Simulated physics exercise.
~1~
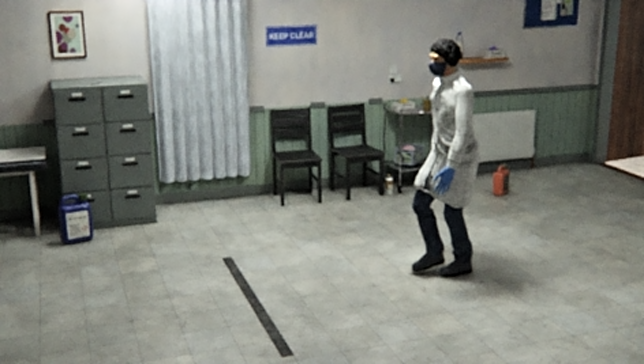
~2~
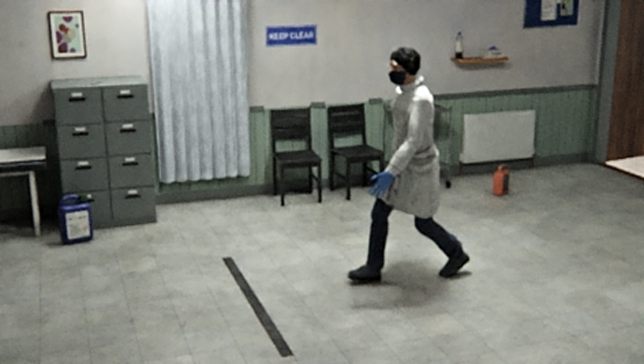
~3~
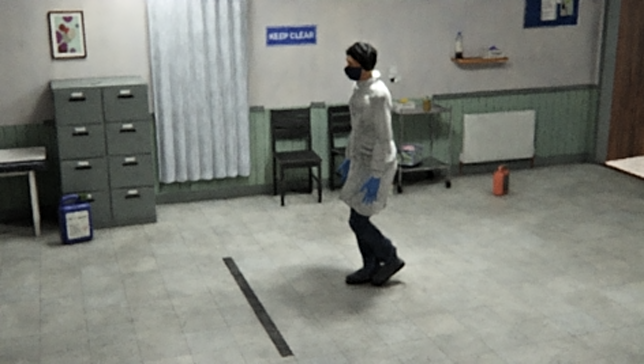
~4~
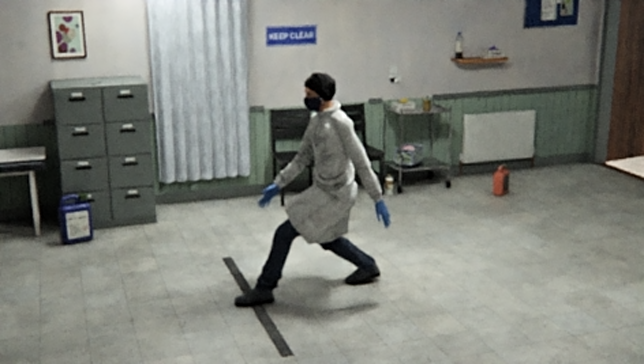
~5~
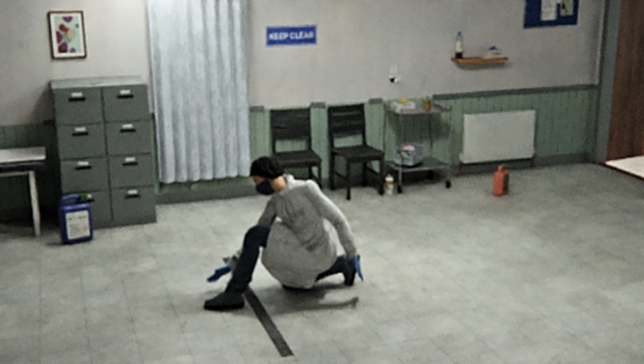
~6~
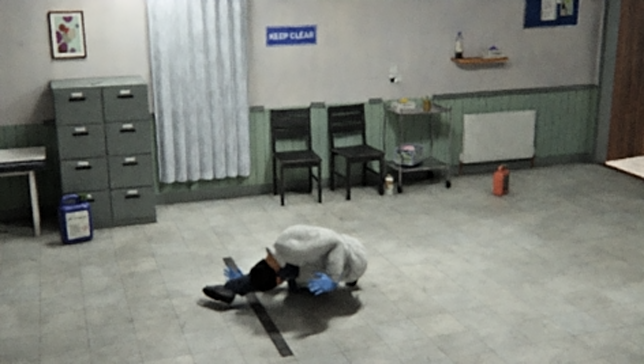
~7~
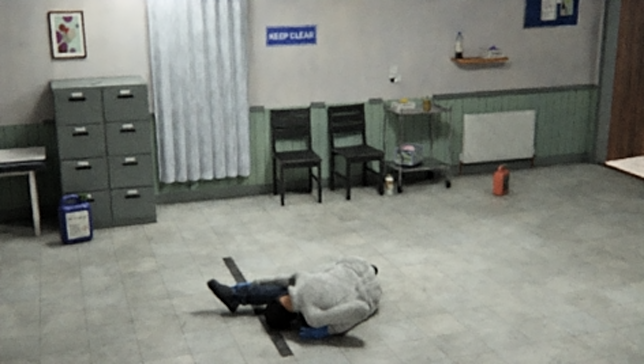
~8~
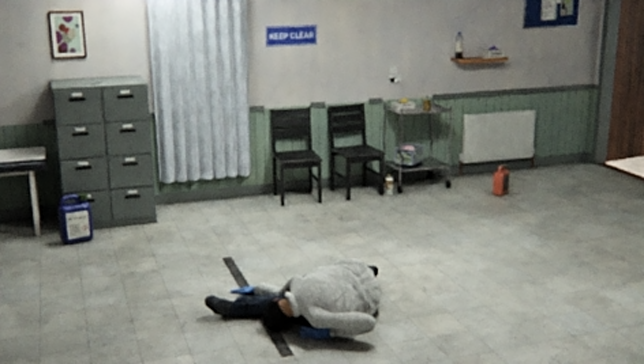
In a clinic-like room, a masked walker heads left, folds down and lies still by a black strip.
